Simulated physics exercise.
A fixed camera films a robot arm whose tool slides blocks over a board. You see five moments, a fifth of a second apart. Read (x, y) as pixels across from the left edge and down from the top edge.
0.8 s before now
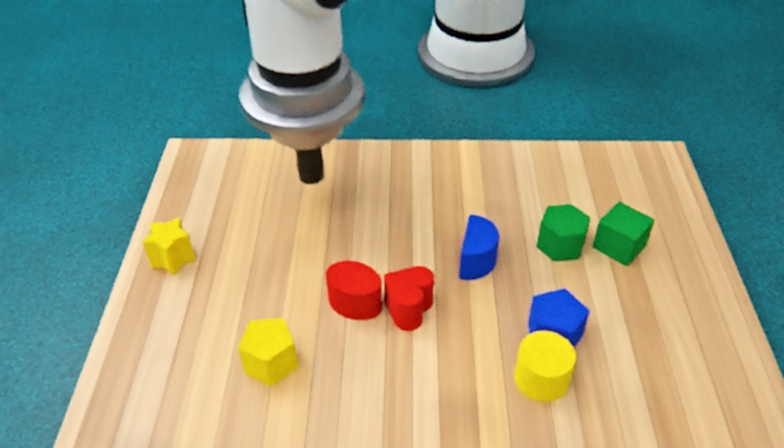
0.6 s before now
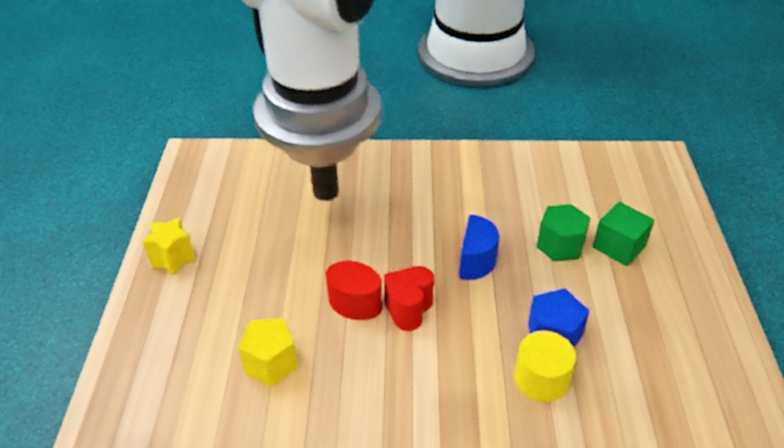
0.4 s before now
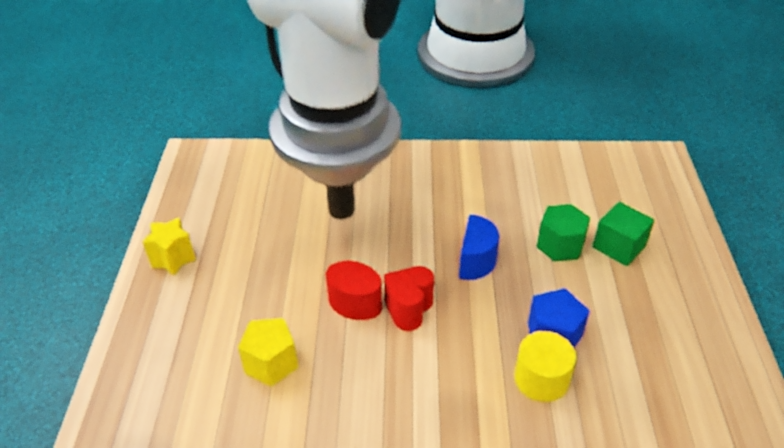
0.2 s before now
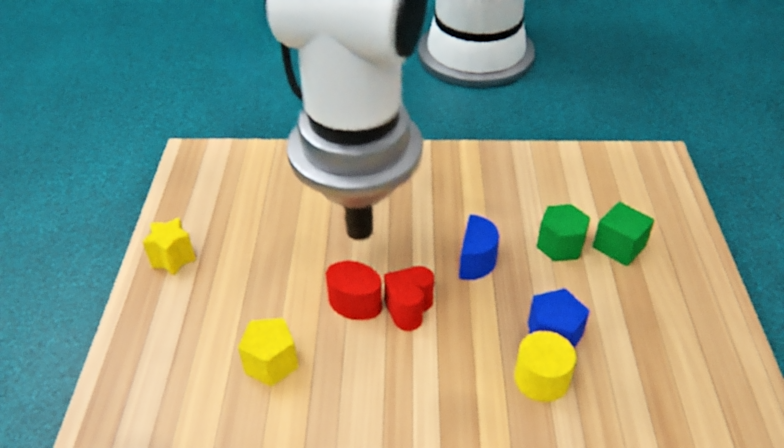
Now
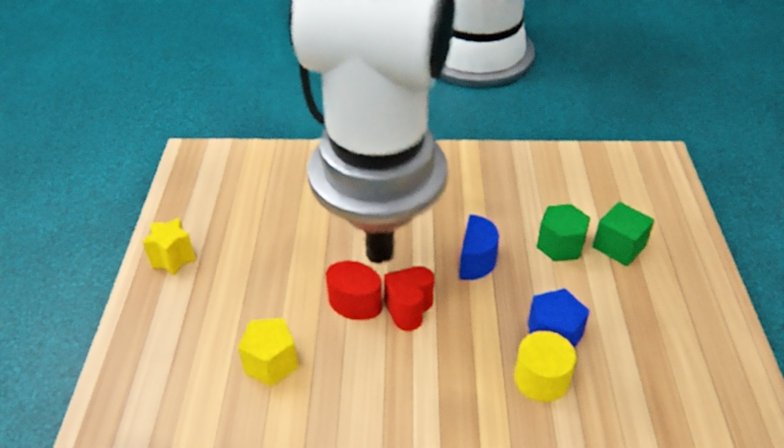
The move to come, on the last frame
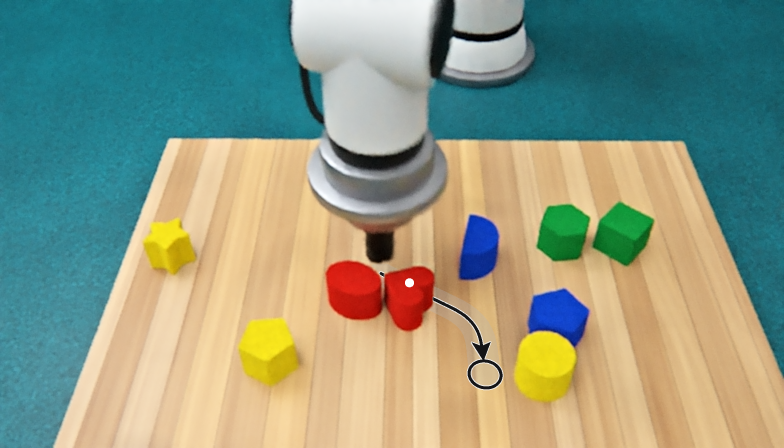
A robot arm moves down and right above the board toward the still red blocks.
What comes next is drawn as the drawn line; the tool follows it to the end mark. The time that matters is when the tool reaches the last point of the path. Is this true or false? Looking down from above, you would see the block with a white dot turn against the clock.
That statement is not accurate.
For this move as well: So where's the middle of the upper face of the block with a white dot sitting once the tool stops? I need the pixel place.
At the end it should sit near (430, 303).
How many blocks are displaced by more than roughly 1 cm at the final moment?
One block moves.
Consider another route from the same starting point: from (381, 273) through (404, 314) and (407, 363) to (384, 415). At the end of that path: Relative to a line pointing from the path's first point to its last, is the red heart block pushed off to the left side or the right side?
Displaced left.
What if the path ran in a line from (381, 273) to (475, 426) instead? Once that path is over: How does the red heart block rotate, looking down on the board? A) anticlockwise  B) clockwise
My pick is A.
The line goes from (381, 273) by way of (428, 296) and (474, 325) to (485, 374); the dot is on the red heart block.
What follows on the original path. One third of the way, tool at (429, 278); red heart block at (424, 298), turned 40° clockwise.
Two thirds of the way, tool at (476, 307); red heart block at (430, 303), turned 65° clockwise.
At the end, tool at (488, 356); red elliptical block unmoved; red heart block at (430, 303), turned 65° clockwise.
